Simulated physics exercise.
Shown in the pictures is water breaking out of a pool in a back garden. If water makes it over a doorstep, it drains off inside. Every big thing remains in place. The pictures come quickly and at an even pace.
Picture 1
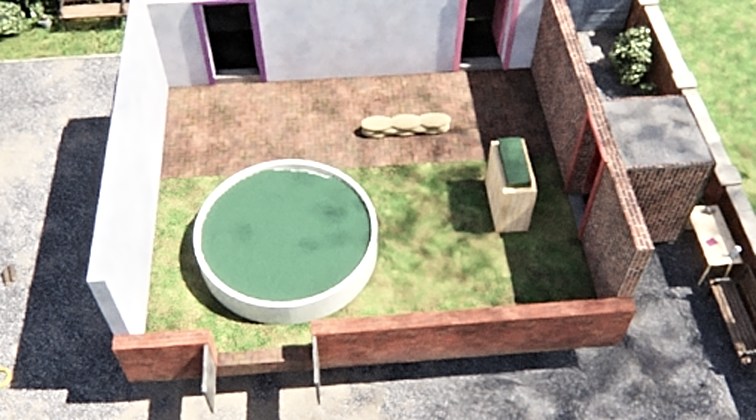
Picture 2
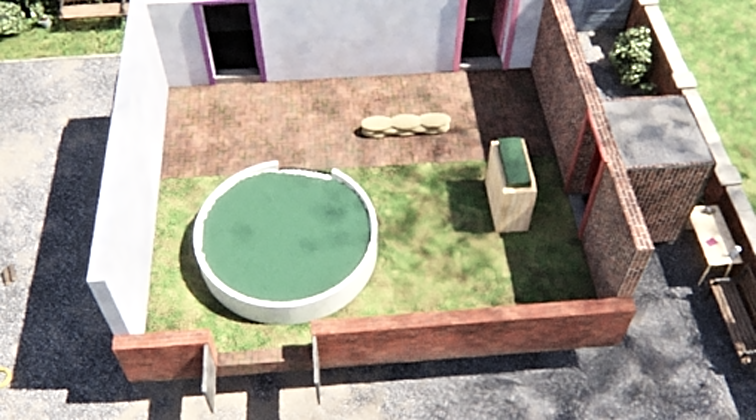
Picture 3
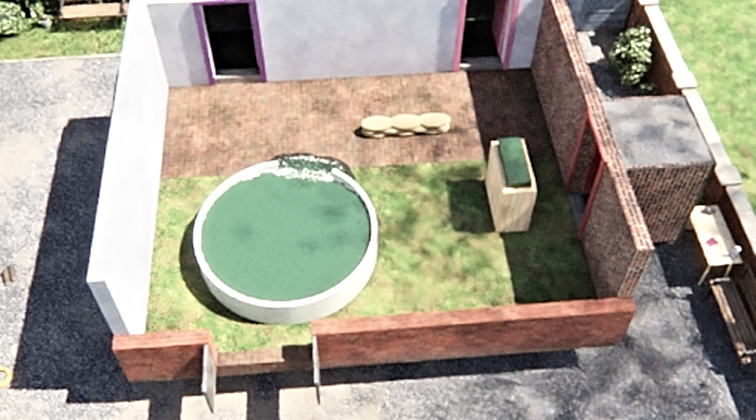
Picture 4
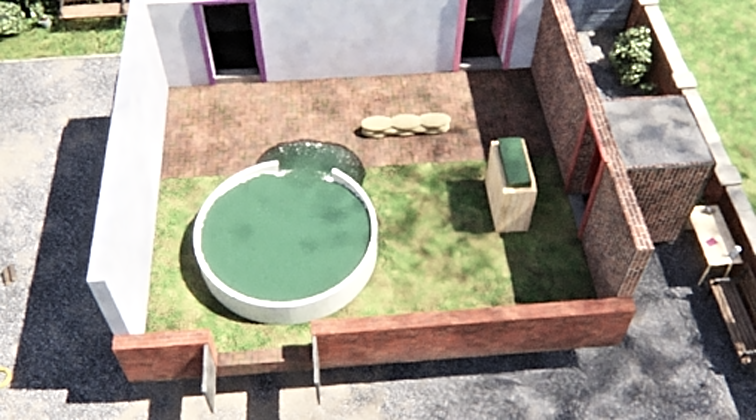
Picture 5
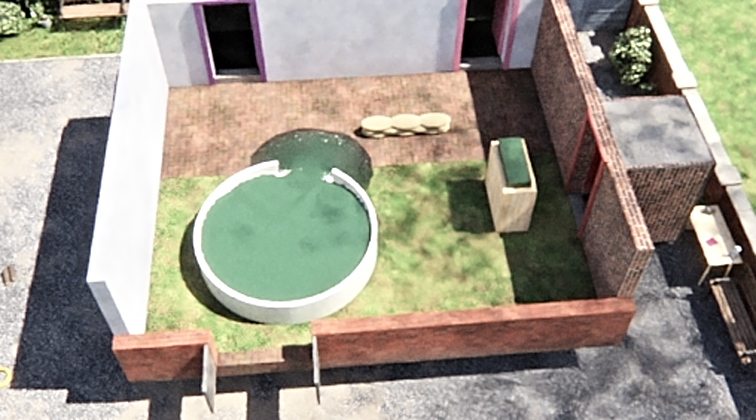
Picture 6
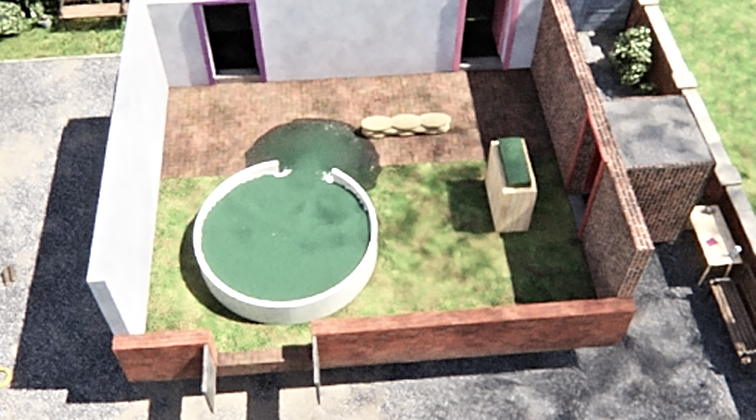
In a walled back garden, green water sits still in a round white pool until a gap opens in the rim's far side, and water pours out, spreading in a widening dark patch across the brick paving behind it.
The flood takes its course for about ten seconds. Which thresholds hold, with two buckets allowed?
Red door: Overshoots; purple door: Does not overshoot; pink door: Does not overshoot.
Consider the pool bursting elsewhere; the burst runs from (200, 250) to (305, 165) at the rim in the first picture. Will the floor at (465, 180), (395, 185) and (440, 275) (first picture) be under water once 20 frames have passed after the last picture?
In the order given: Untouched, untouched and untouched.
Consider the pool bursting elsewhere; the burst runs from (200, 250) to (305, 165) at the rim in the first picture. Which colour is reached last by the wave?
The one in red comes last.
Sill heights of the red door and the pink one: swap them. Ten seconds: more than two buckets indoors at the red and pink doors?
The red one falls short; the pink one exceeds the limit.
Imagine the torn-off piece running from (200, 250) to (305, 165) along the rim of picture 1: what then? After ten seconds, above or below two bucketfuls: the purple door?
Note: Purple overshoots.
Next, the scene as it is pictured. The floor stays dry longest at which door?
Observed: The red-painted one.
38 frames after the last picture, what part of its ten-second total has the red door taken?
About 0 per cent.
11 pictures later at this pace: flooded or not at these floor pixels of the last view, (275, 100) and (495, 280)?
Lab note, in the order given: Wet through; unwetted.
A moment on, water covers 20 % of the floor; the red door not reached, the purple door not reached, the pink door not reached.
Next, water covers 30 % of the floor; the red door not reached, the purple door wet at the sill, nothing in, the pink door not reached.
Then, water covers 50 % of the floor; the red door not reached, the purple door wet at the sill, nothing in, the pink door wet at the sill, nothing in.
Later, water covers 65 % of the floor; the red door wet at the sill, nothing in, the purple door wet at the sill, nothing in, the pink door wet at the sill, nothing in.
In the end, water covers 90 % of the floor; the red door over two buckets in, the purple door wet at the sill, nothing in, the pink door wet at the sill, nothing in.
